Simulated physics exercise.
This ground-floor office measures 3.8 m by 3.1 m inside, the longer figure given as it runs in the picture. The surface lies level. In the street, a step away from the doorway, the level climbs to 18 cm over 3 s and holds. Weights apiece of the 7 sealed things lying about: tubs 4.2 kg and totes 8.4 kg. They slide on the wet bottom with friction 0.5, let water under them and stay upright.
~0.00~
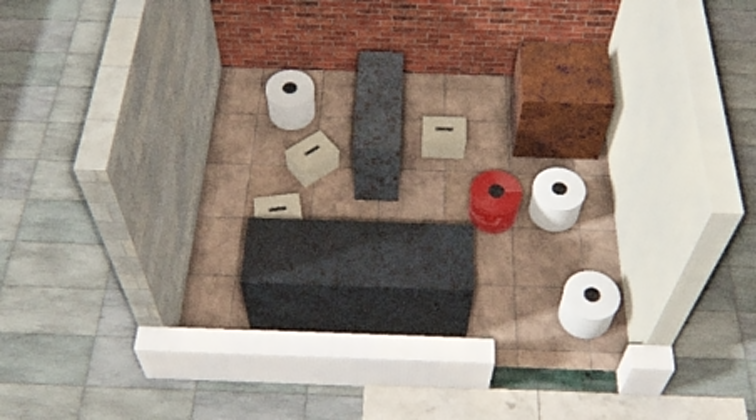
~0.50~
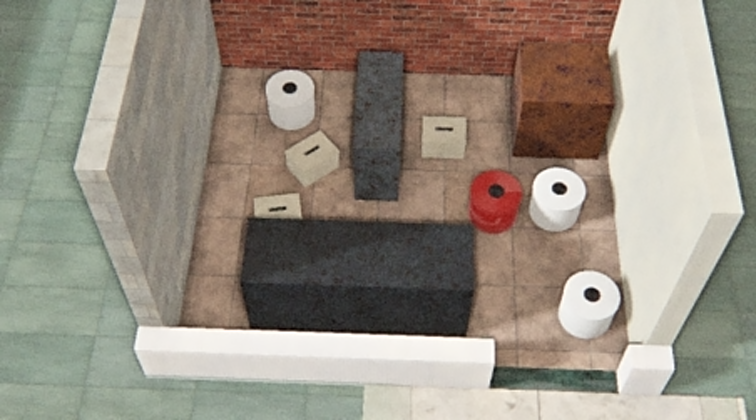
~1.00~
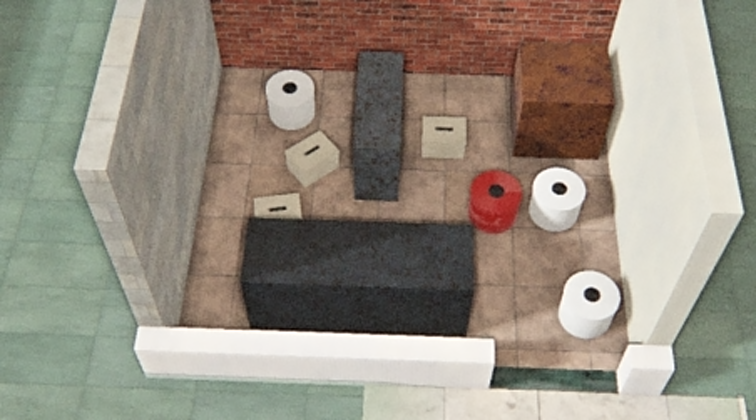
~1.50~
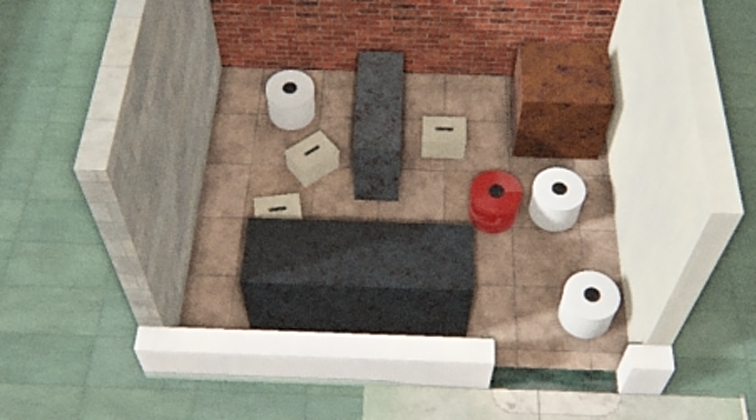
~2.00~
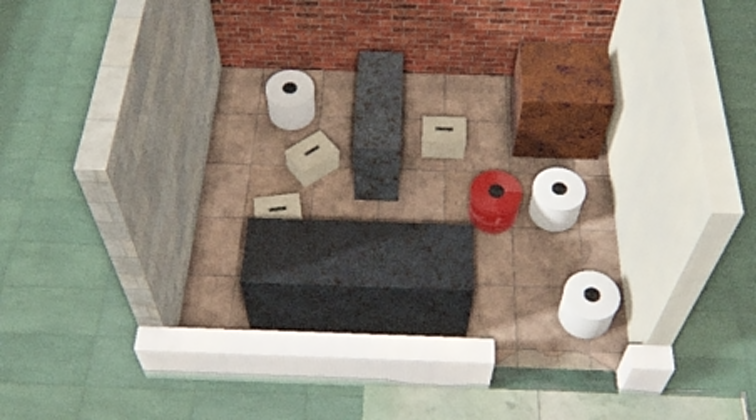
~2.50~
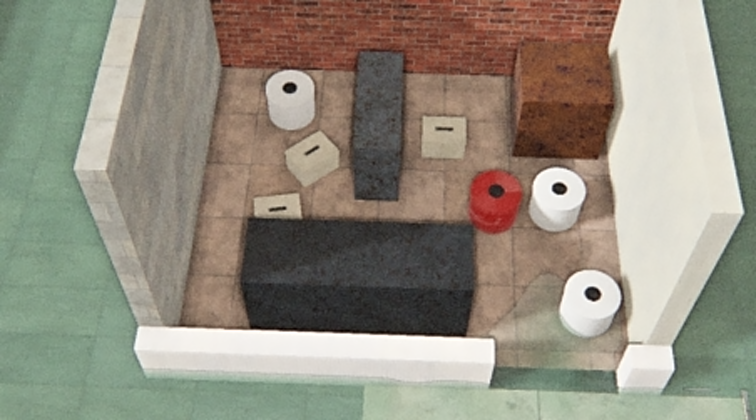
The clip opens on a brick-backed room holding white tubs, a red tub, pale totes and dark blocks, with grey paving outside. Greenish water spreads over the paving, then creeps across the pale slab by the doorway. Finally a thin patch enters beside the nearest white tub, while nothing inside shifts.
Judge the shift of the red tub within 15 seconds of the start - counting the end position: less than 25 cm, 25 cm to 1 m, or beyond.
The red tub gets carried off.
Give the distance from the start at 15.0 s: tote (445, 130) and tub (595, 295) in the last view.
In that order: 120 cm, 140 cm.
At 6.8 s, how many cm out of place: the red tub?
About 80 cm.
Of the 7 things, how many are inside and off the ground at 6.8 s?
4 of them.
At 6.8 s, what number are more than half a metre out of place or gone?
By then 4.
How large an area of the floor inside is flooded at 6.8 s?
About 7.5 m2.
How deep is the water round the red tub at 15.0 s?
Roughly 17 cm.
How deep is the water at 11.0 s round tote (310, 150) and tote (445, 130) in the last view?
About 7 and 6 cm.
After 3.5 s the red tub is near (490, 181), 0.1 m from its start, aground; 1 afloat.
After 6.8 s the red tub is near (429, 135), 0.8 m from its start, afloat; 4 afloat.
After 11.0 s the red tub is near (448, 60), 1.5 m from its start, afloat; 6 afloat.
After 15.0 s the red tub is near (456, 57), 1.5 m from its start, afloat; 7 afloat.
